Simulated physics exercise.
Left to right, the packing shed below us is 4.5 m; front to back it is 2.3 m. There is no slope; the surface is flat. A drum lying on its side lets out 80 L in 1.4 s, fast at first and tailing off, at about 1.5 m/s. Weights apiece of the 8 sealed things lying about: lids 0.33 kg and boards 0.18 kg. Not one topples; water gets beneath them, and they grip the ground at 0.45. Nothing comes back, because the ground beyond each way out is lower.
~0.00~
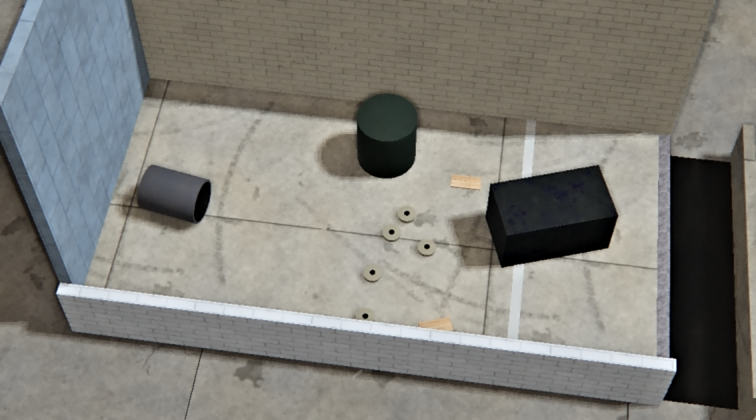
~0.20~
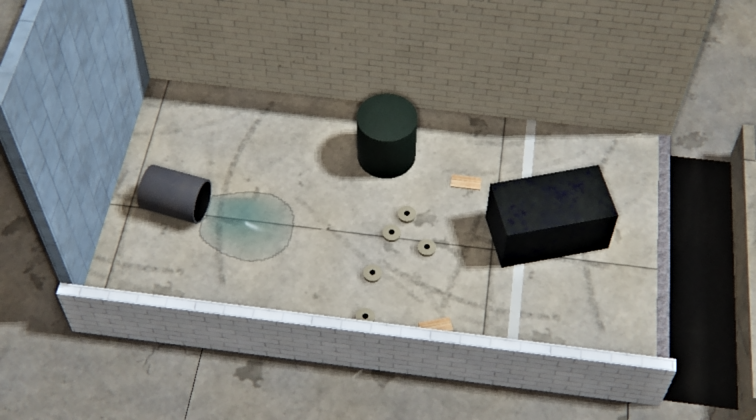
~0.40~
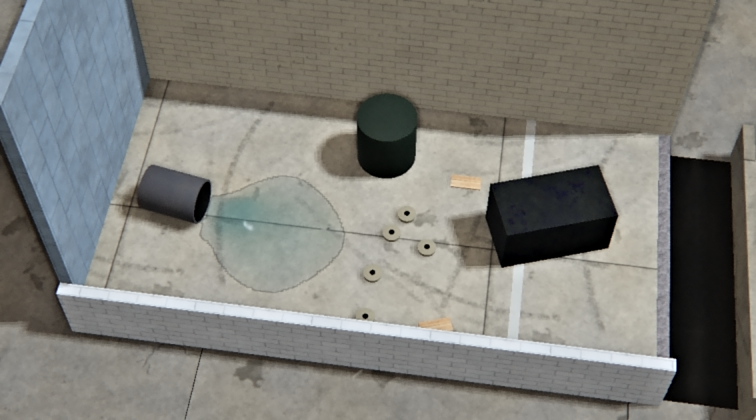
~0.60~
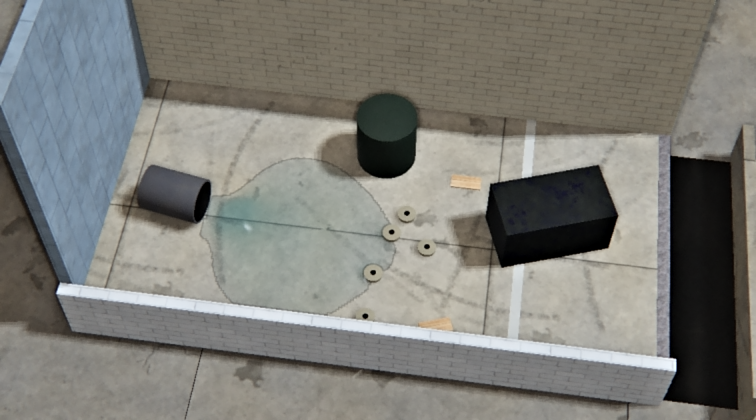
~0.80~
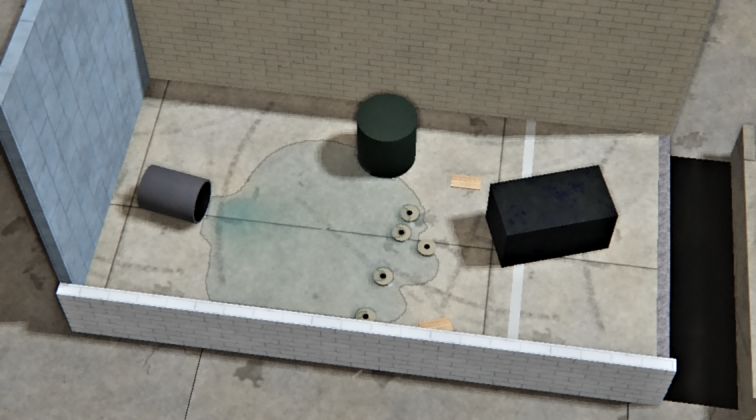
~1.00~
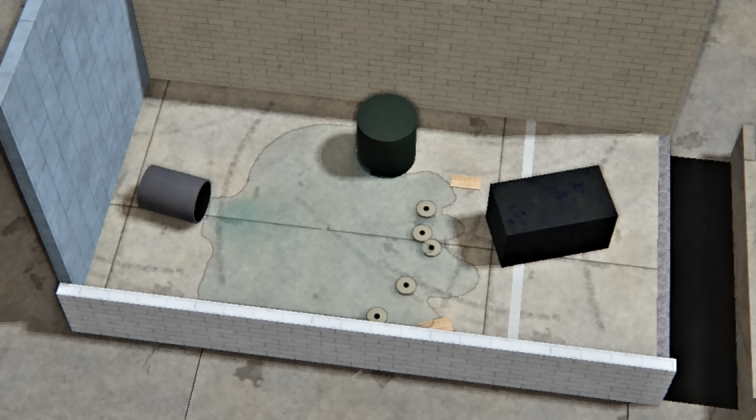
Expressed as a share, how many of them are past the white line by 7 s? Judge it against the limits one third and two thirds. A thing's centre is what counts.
Most likely the top third.
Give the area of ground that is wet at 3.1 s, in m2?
My estimate is roughly 5.5 m2.
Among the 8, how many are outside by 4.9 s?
By then 3.
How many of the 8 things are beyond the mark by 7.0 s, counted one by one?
6.
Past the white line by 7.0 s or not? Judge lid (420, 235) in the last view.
That one never gets there.
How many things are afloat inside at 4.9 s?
Total: 1.
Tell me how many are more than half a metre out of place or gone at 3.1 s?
The number by then is 6.
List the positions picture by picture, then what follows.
The first picture shows a lid at (373, 273) rests on the ground; a lid at (392, 232) rests on the ground; water covers 0.0 m2; 0 of 8 have shifted.
The second picture shows a lid at (373, 273), on the bottom; a lid at (392, 232), on the bottom; water covers 0.4 m2; 0 of 8 have shifted.
The third picture shows a lid at (373, 273) rests on the ground; a lid at (392, 232) rests on the ground; water covers 0.9 m2; 0 of 8 have shifted.
The fourth picture shows a lid at (373, 273), on the bottom; a lid at (392, 232) rests on the ground; 1.7 m2 under water; 0 of 8 have shifted.
The fifth picture shows a lid at (383, 276), on the bottom, 9 cm from its start; a lid at (401, 233) rests on the ground, 8 cm from its start; 2.5 m2 under water; 2 of 8 have shifted.
The sixth picture shows a lid at (406, 285) rests on the ground, 29 cm from its start; a lid at (422, 233) floats, 25 cm from its start; 3.1 m2 under water; 4 of 8 have shifted.
After 1.4 s 0 of 8 are over the mark; 4 afloat.
After 3.1 s 6 of 8 are over the mark; 1 afloat.
After 4.9 s 6 of 8 are over the mark; 1 afloat.
After 7.0 s 6 of 8 are over the mark; 1 afloat.
